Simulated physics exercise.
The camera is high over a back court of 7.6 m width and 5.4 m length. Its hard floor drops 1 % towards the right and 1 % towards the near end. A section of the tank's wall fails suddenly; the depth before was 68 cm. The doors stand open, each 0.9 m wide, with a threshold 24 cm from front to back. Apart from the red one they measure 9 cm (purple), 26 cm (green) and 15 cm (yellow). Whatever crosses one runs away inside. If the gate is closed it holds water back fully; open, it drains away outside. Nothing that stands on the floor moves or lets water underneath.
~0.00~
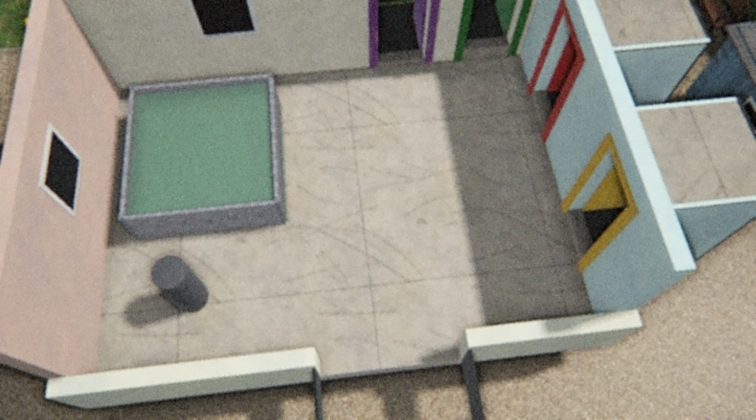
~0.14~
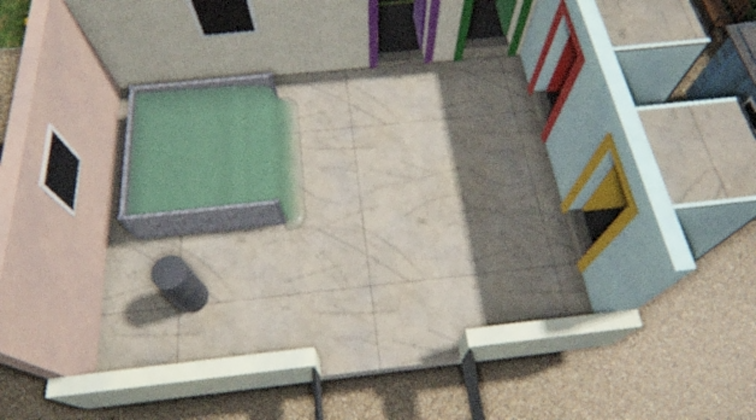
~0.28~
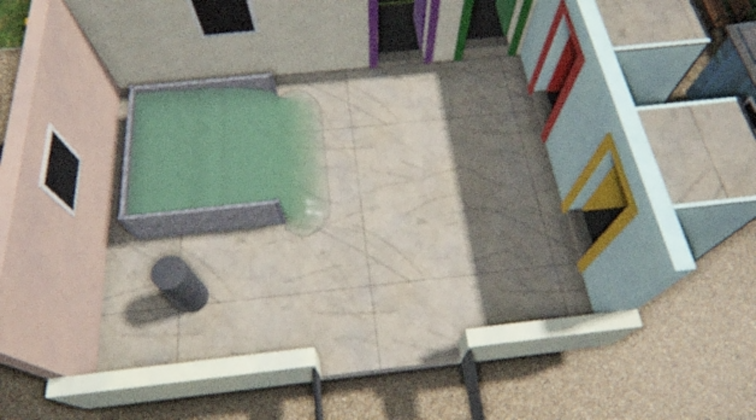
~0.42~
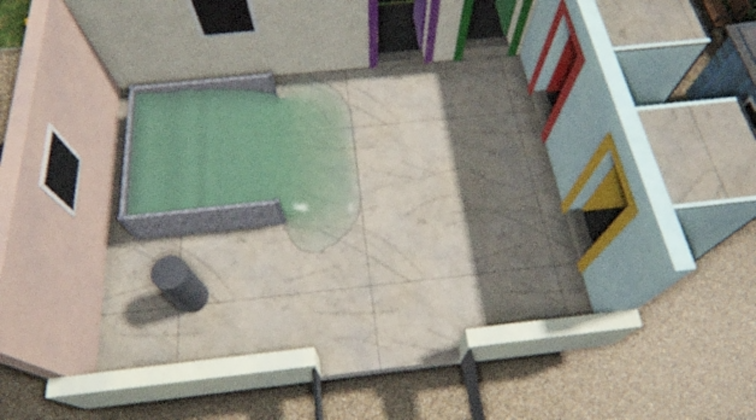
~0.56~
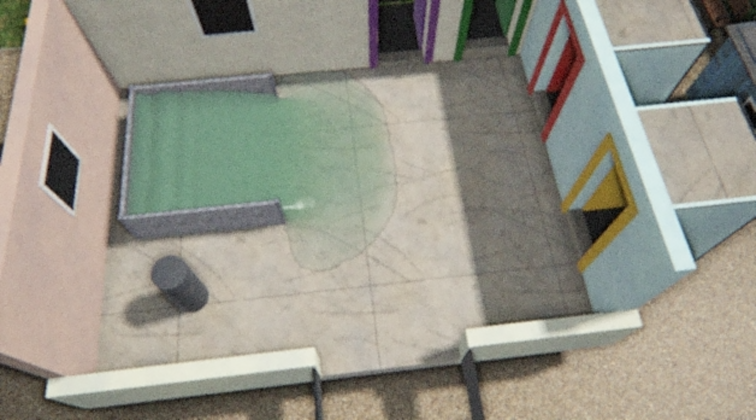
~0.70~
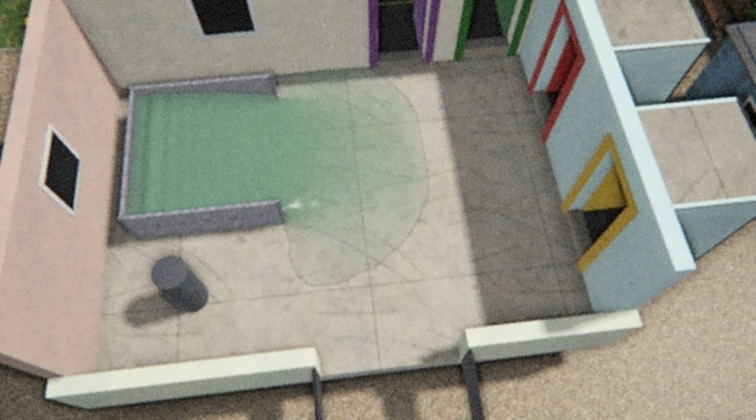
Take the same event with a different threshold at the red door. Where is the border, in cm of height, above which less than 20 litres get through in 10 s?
About 31 cm.
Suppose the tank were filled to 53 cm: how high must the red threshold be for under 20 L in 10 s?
Then roughly 24 cm.
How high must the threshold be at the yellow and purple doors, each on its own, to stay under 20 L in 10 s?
About 22 cm at yellow and 9.5 cm at purple.
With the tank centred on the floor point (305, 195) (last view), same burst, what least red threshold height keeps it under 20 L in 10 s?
Some 29 cm.
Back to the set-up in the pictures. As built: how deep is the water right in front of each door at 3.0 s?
In cm: Purple 13, green 30, red 36, yellow 26.
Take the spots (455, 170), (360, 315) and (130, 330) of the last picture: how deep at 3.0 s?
Roughly 8, 1 and 0 cm, in turn.
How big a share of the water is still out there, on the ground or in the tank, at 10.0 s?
Some 74 per cent remains.
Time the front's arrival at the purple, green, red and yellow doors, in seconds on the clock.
Arrival: Purple 0.9 s, green 1.4 s, red 1.3 s, yellow 1.6 s.
After 1.4 s water covers 50 % of the floor, deepest (30 cm) near (294, 191); 17 cm at the red door, 0 litres in over its 13 cm threshold.
After 3.0 s water covers 65 % of the floor, deepest (47 cm) near (596, 327); 36 cm at the red door, 180 litres in over its 13 cm threshold.
After 10.0 s water covers 95 % of the floor, deepest (15 cm) near (585, 328); 10 cm at the red door, 341 litres in over its 13 cm threshold.
At the red door as built, the water arrived by 1.3 s and peaked near 38 cm at 2.8 s.
Run again over the same 10 s with other heights there, 43 litres in over 28 cm, 1 litre over 37.5 cm. The limit of 20 litres is kept from about 31 cm up.
